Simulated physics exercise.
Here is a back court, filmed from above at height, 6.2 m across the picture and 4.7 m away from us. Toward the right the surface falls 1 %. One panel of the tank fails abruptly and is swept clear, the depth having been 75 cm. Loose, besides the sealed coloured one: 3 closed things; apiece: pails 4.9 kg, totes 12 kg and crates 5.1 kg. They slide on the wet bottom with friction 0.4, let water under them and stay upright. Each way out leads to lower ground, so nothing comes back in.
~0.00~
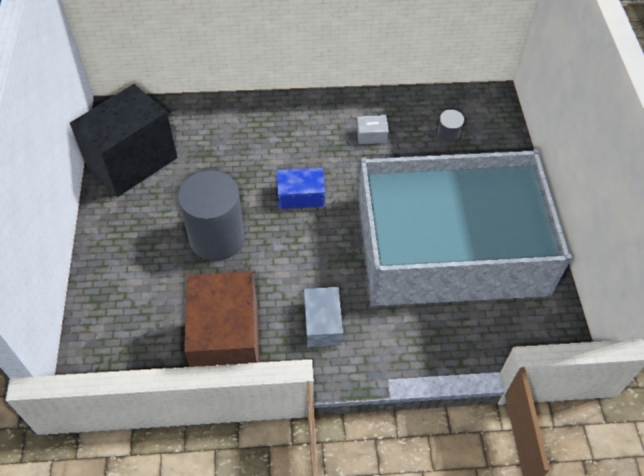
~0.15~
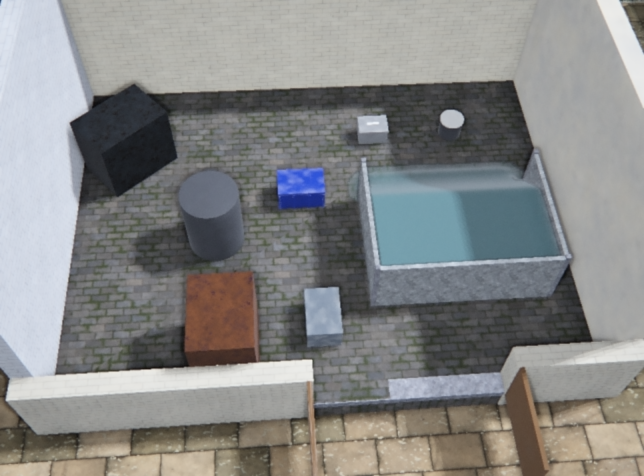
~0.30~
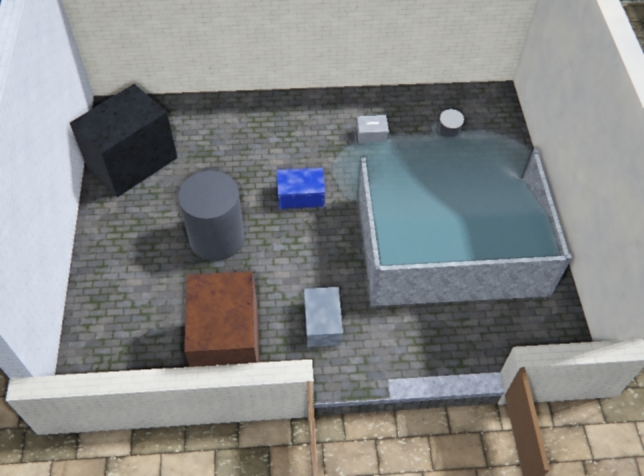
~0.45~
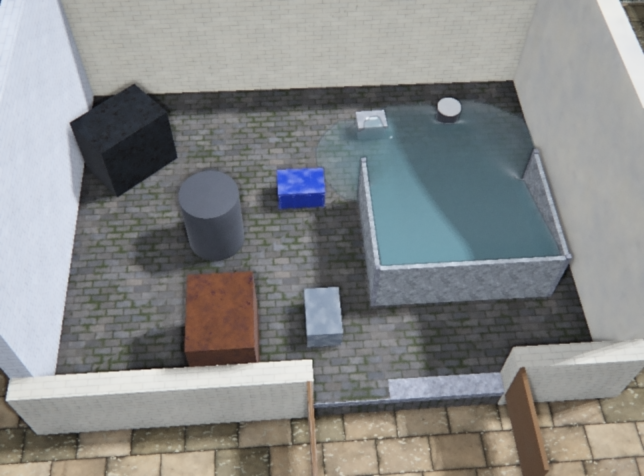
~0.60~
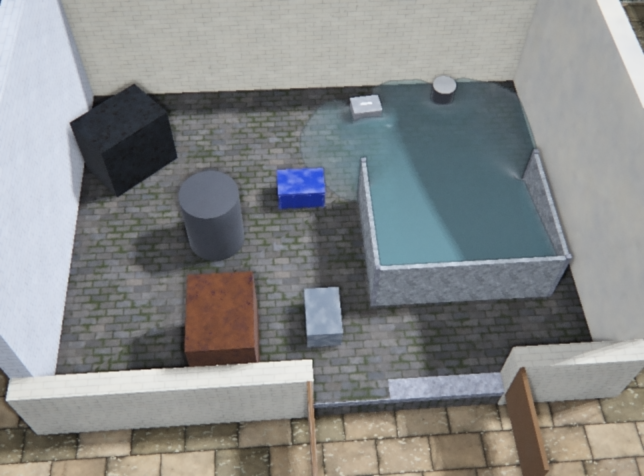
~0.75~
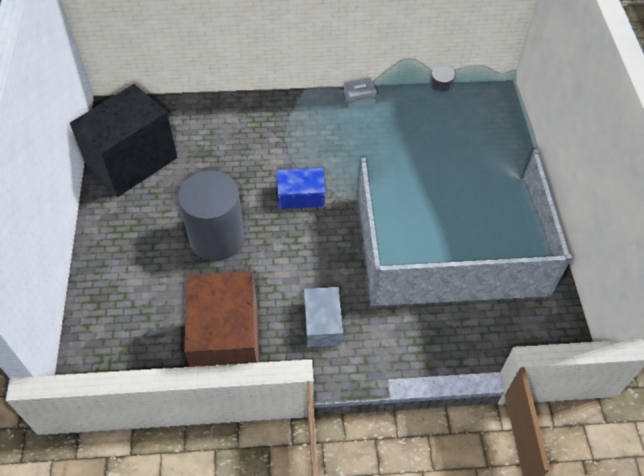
Water pouring from the back of a stone-sided tank, spreading across a walled paved court and pushing two small objects toward the back wall.
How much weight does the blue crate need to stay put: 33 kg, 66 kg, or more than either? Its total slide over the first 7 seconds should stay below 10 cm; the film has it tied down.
It needs 66 kg; 33 kg falls short.
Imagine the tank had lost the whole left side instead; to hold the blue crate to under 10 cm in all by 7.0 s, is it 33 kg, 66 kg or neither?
Result: Both masses insufficient.
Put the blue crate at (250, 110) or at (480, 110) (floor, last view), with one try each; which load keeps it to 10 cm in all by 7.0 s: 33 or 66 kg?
Taking the two tries in order, both fall short and both fall short.
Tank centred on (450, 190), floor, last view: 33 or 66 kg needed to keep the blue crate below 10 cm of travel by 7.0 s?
In that case the lighter mass suffices.
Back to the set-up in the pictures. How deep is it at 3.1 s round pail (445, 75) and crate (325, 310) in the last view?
About 20 and 0 cm.
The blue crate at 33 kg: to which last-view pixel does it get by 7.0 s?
Near (297, 207).
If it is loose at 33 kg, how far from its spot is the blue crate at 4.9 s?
About 30 cm.
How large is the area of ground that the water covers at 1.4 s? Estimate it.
Somewhere around 11.5 m2, roughly.
After 1.4 s the blue crate would be 0 cm from its start with 33 kg and 0 cm from its start with 66 kg; 0 cm of water round it then.
After 3.1 s the blue crate would be 4 cm from its start with 33 kg and 0 cm from its start with 66 kg; 7 cm of water round it then.
After 4.9 s the blue crate would be 30 cm from its start with 33 kg and 0 cm from its start with 66 kg; 5 cm of water round it then.
After 7.0 s the blue crate would be 42 cm from its start with 33 kg and 0 cm from its start with 66 kg; 7 cm of water round it then.
